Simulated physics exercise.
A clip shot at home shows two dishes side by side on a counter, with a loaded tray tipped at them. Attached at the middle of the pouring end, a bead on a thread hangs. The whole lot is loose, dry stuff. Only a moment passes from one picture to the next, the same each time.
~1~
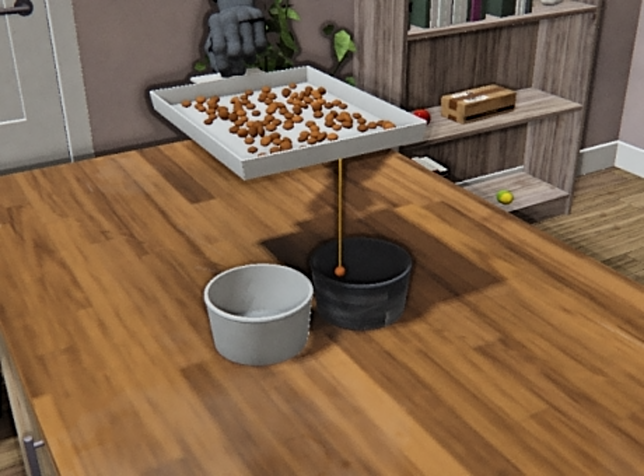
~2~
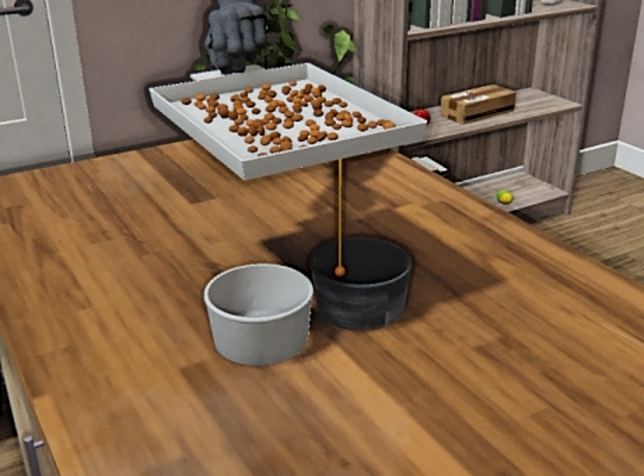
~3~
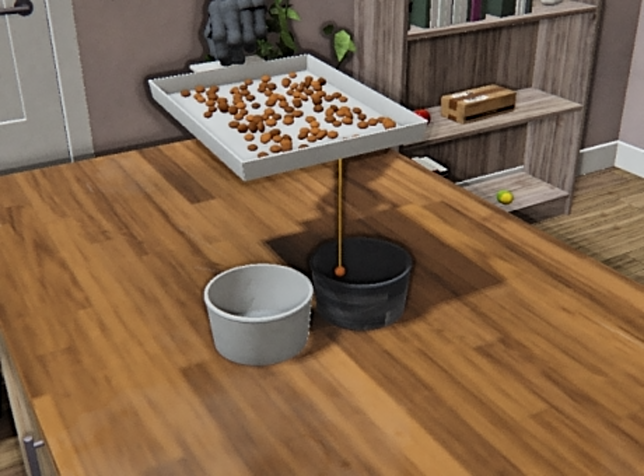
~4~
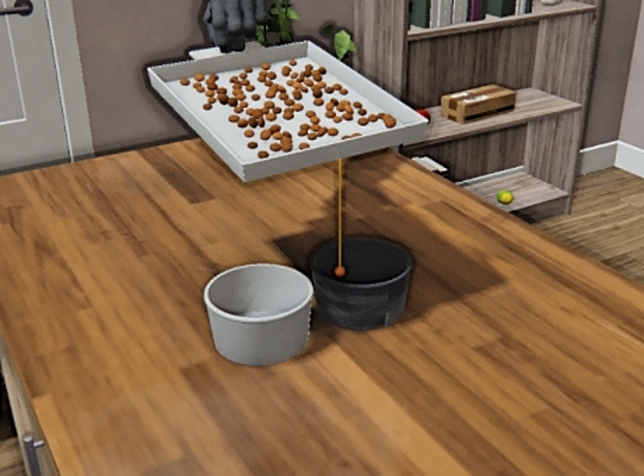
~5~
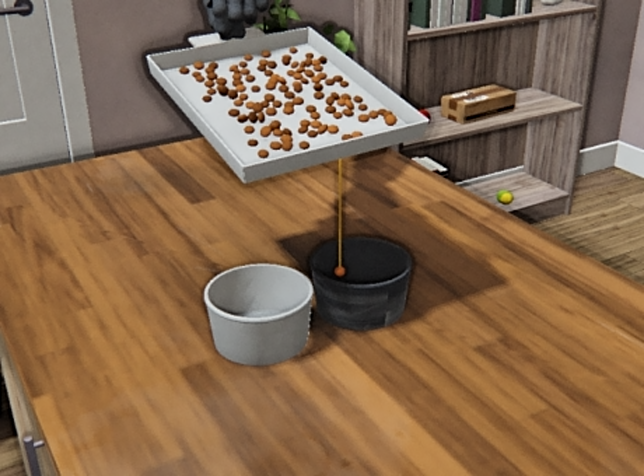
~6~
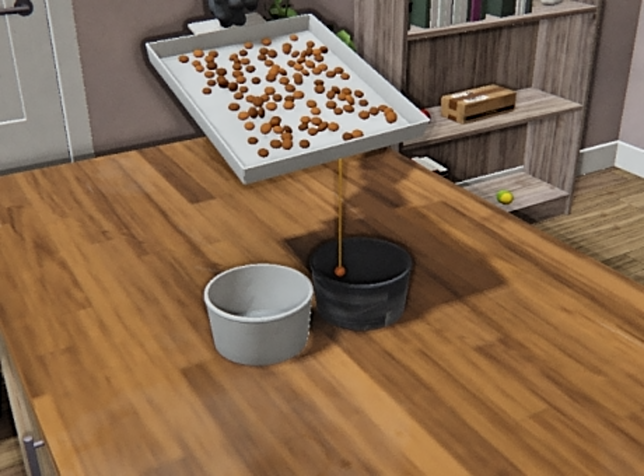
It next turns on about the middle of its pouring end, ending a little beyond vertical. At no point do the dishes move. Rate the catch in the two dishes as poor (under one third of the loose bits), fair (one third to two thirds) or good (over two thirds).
Poor.
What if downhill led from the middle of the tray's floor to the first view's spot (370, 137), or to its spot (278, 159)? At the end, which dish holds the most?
First try, the dish at right; second try, the dish at left.
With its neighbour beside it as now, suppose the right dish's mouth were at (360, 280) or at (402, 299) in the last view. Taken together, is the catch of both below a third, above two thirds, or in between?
First: In the middle band. Second: Above two thirds.
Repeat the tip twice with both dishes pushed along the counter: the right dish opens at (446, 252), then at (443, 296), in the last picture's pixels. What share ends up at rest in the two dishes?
It comes to roughly 10 per cent in one try and roughly 60 per cent in the next.
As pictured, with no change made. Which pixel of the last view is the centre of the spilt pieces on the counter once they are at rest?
Once everything settles, the pieces are centred near (343, 381).
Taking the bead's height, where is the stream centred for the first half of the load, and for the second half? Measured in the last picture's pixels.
I'd put it at roughly (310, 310), and after that at roughly (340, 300).
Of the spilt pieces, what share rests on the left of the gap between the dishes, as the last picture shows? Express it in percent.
That's about 40 per cent of the spill.
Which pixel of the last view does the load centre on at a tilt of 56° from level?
Centre estimate: (318, 138).
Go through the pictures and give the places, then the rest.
Corners of the pouring end (244, 159) and (423, 121), level; middle of the load (284, 112), bits of cat kibble; left dish (284, 335); right dish (388, 301); bead on its thread (340, 271), in the first picture.
Corners of the pouring end (244, 159) and (423, 121), level; middle of the load (284, 110), in the second picture.
Corners of the pouring end (244, 161) and (424, 121), tipped barely, lowest at the left corner; middle of the load (284, 105), in the third picture.
Corners of the pouring end (244, 162) and (424, 120), tipped a little, lowest at the left corner; middle of the load (284, 97), in the fourth picture.
Corners of the pouring end (245, 164) and (425, 120), tipped a little, lowest at the left corner; middle of the load (284, 89), in the fifth picture.
Corners of the pouring end (245, 166) and (426, 119), tipped clearly, lowest at the left corner; middle of the load (284, 81); left dish (284, 335); right dish (388, 301), in the sixth picture.
Just after the last frame, tray tipped steeply; every one on the tray.
A moment on, tray tipped right over; roughly two thirds on the tray; roughly a quarter outside both; just a few in the air.
Further on, tray tipped past a quarter turn; just a few in the left dish; almost all outside both; just a few in the air.
When it is over, tray tipped past a quarter turn; just a few in the left dish; just a few in the right dish; almost all outside both.
